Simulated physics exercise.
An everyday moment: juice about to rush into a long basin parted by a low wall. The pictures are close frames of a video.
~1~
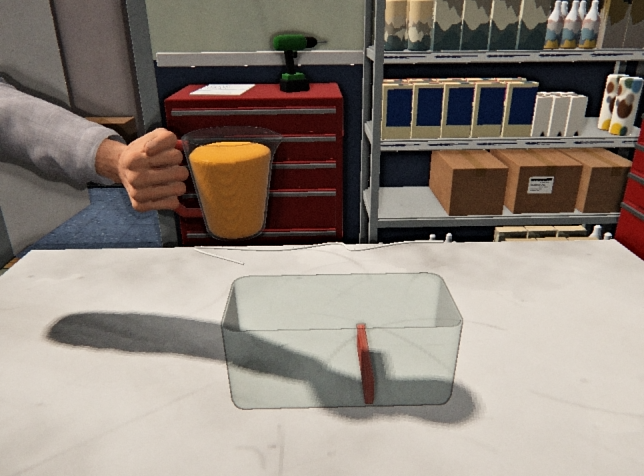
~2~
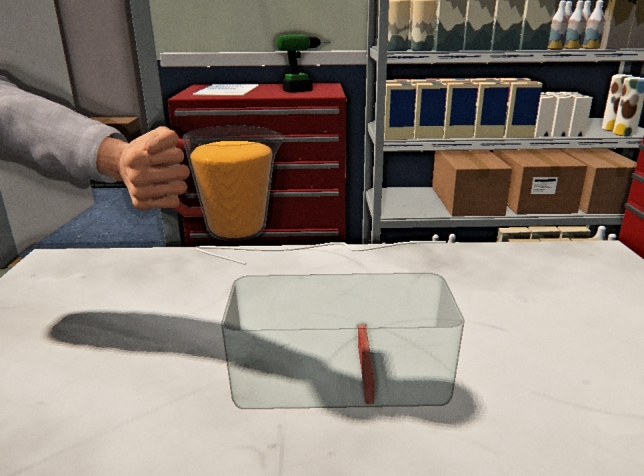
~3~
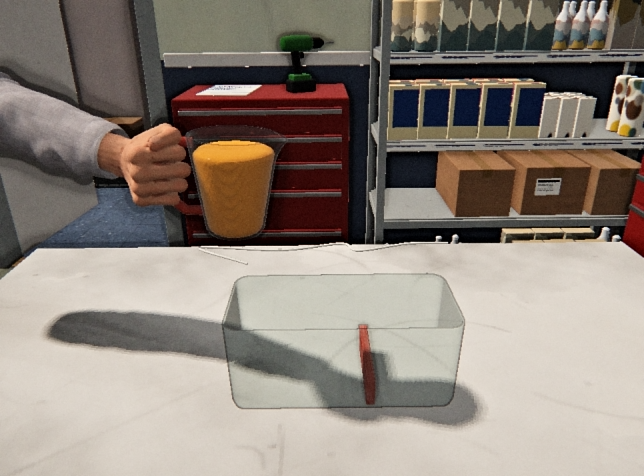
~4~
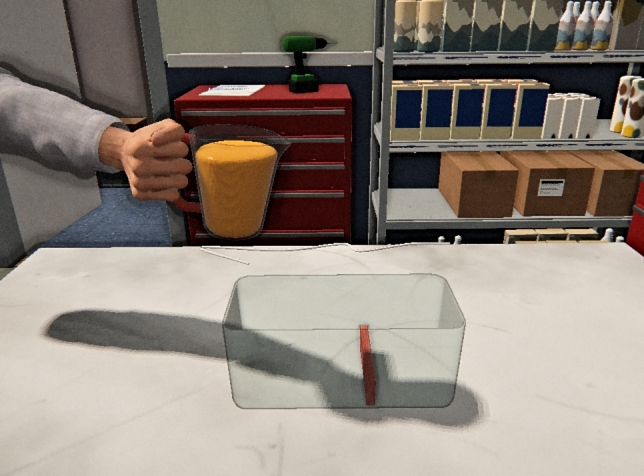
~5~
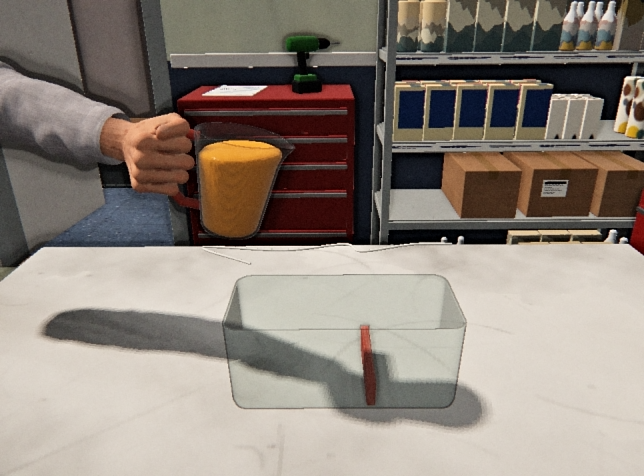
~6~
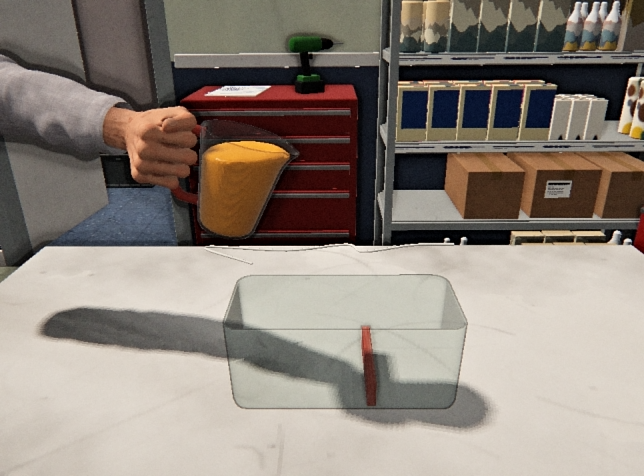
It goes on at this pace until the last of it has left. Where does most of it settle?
The left-hand section gets the most.
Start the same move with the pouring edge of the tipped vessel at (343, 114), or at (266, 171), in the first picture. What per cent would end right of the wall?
Near 75 % and 5 %.
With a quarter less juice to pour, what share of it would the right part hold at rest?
About 5 per cent.
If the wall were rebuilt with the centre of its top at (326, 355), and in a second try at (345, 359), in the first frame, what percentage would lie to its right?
In turn 85 and 60 in a hundred.
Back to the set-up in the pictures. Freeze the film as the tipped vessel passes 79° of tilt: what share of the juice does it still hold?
Near 65 %.
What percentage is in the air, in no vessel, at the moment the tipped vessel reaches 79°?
Roughly 25 in a hundred.
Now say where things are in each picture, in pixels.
It leans 0°; its right rim is at (283, 137); the juice meets the walls at (191, 151) and (271, 150); the long basin's rim runs from (228, 303) to (451, 298); the wall's top is at (365, 351), in the first frame.
It leans 1°; its right rim is at (285, 137); the juice meets the walls at (192, 149) and (273, 149), in the second frame.
It leans 3°; its right rim is at (287, 139); the juice meets the walls at (194, 149) and (275, 150), in the third frame.
It leans 6°; its right rim is at (291, 142); the juice meets the walls at (198, 148) and (278, 151), in the fourth frame.
It leans 11°; its right rim is at (295, 147); the juice meets the walls at (201, 149) and (283, 151), in the fifth frame.
It leans 17°; its right rim is at (299, 153); the juice meets the walls at (204, 151) and (290, 152), in the sixth frame.
A moment on, the tilt is 79° and 66 per cent is still to pour, 8 is left of the wall and 1 right of it.
Next, the tilt is 111° and 9 per cent is still to pour, 59 is left of the wall and 13 right of it.
Then the tilt is 114° and 0 per cent is still to pour, 83 is left of the wall and 15 right of it.
Later the tilt is 114° and 0 per cent is still to pour, 82 is left of the wall and 16 right of it.
In the end 82 per cent lies left of the wall, 16 right of it and 2 outside.
